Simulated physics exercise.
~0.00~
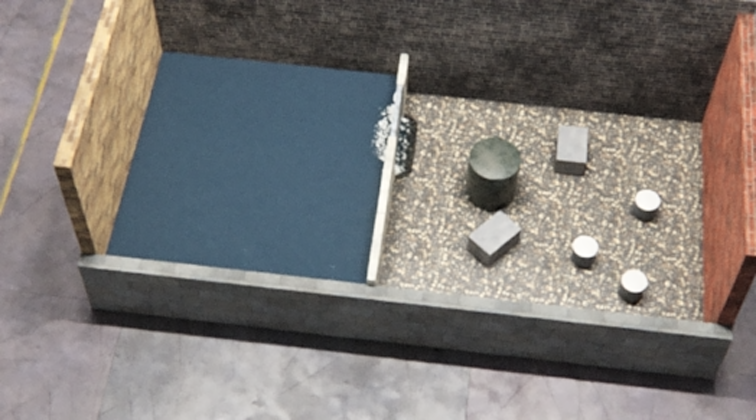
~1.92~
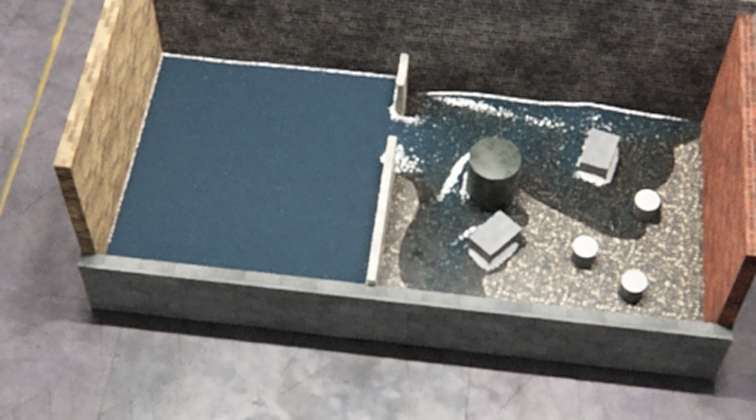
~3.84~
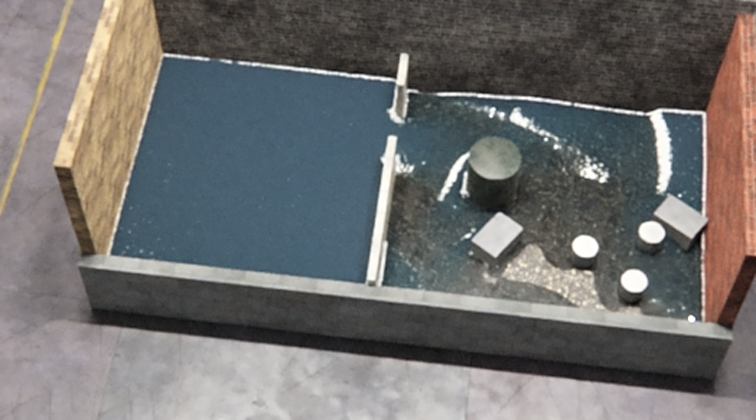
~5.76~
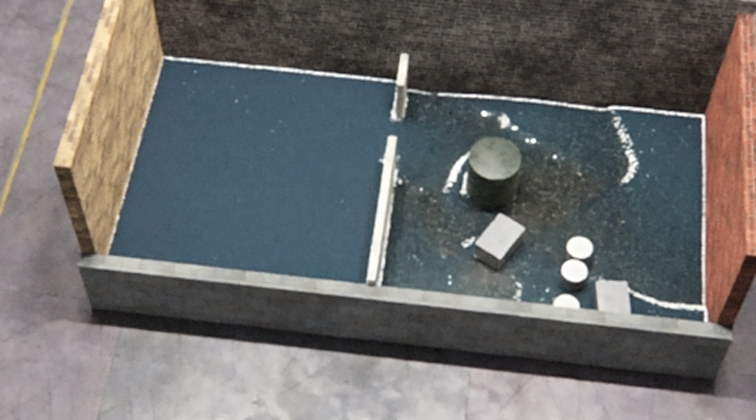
Dark blue water fills the left room of a roofless, walled basement, seen from above at an angle, while the right room holds a dark green cylinder, two grey crates and three pale pails on a speckled floor. White spray breaks through near the back of the dividing wall, and water rushes through the gap, spreading along the back wall and around the cylinder. The upper crate slides right, then down beside the pails. As water covers the floor, that crate swings to the front wall and the pails shift left, ending clustered near the front, with foam still streaking the surface.
